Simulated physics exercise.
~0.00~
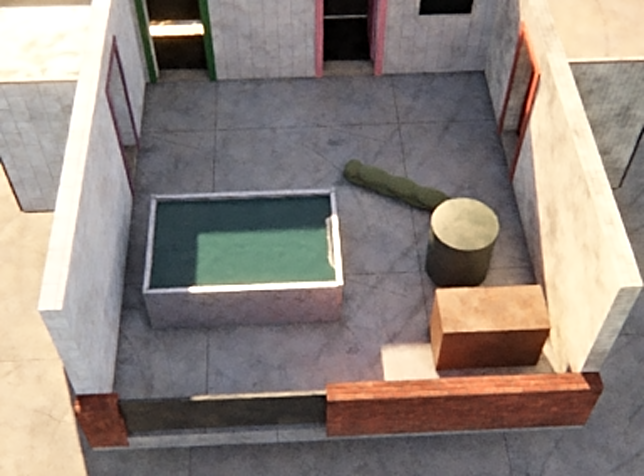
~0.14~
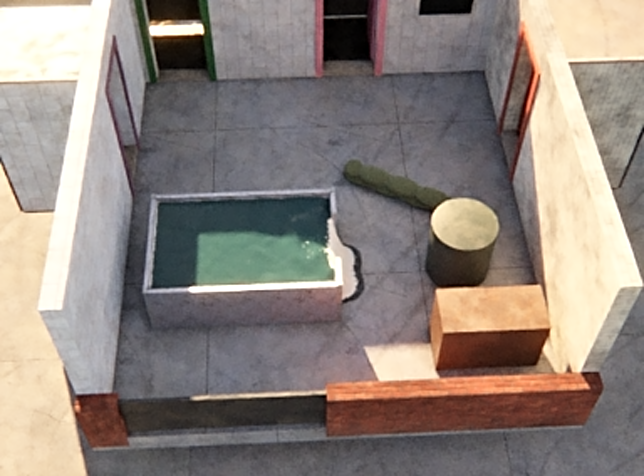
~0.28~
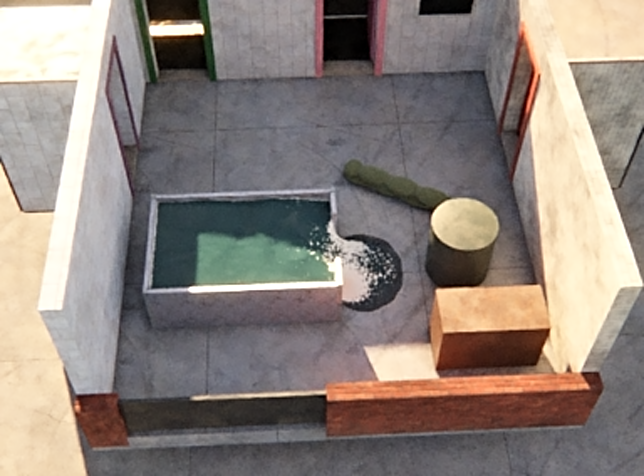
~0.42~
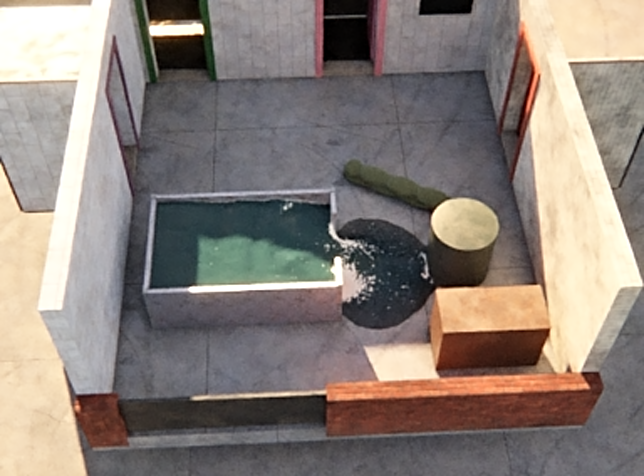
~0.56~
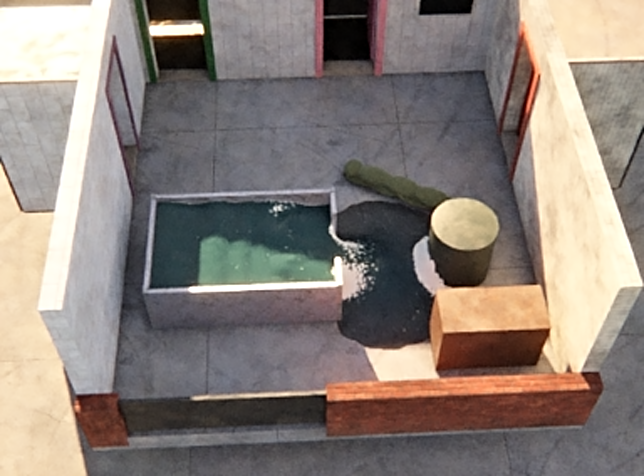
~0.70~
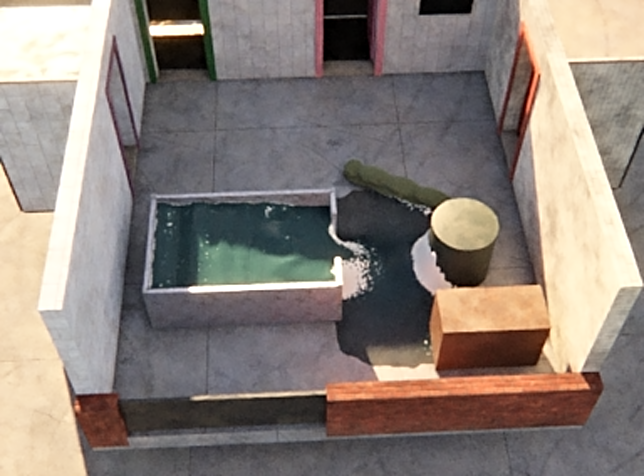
Water lies still in a pale, open rectangular tank in a walled back court, seen from high above by a camera that stays fixed. A dark green row of sandbags, an olive drum and an orange-brown box stand to the tank's right, with a low reddish wall in front. The water pours through the tank's right side, foaming white, and spreads darkly rightward across the floor, reaching the sandbags, drum and box.
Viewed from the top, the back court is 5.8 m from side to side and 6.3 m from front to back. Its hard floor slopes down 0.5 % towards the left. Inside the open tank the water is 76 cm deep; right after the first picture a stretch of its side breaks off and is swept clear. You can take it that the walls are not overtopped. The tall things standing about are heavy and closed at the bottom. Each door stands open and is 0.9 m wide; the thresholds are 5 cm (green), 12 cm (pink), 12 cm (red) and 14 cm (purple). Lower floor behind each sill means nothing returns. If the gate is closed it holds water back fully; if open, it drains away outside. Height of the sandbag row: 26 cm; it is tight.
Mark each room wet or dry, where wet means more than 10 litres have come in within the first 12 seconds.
Green door - wet, pink door - dry, red door - dry, purple door - dry.
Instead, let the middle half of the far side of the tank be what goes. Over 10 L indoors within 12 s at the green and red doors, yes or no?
The green door comes out more than that and the red door less than that.
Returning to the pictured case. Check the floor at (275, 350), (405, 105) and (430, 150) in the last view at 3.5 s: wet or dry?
First spot submerged, second submerged, third submerged.
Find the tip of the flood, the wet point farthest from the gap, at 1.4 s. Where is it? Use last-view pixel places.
That's around (554, 375) in the last picture.
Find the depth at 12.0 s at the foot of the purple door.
The depth comes to around 10.0 centimetres.
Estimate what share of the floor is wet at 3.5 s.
Wet share: Near 60 percent.
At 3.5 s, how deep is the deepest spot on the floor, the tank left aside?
Up to near 32 cm.
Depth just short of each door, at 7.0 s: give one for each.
In centimetres - green: 11, pink: 6, red: 3, purple: 10.
After 1.4 s water covers 20 % of the floor and is deepest (46 cm) near (415, 269); green door not reached, pink door not reached, red door not reached, purple door not reached.
After 2.2 s water covers 35 % of the floor and is deepest (41 cm) near (419, 211); green door not reached, pink door not reached, red door 4 cm at the sill, 0 L in, purple door not reached.
After 3.5 s water covers 60 % of the floor and is deepest (32 cm) near (540, 317); green door not reached, pink door not reached, red door 4 cm at the sill, 0 L in, purple door not reached.
After 7.0 s water covers 95 % of the floor and is deepest (18 cm) near (114, 383); green door 11 cm at the sill, 8 L in, pink door 6 cm at the sill, 0 L in, red door 3 cm at the sill, 0 L in, purple door 10 cm at the sill, 0 L in.
After 12.0 s water covers 95 % of the floor and is deepest (14 cm) near (110, 421); green door 10 cm at the sill, 97 L in, pink door 5 cm at the sill, 0 L in, red door 2 cm at the sill, 0 L in, purple door 10 cm at the sill, 1 L in.
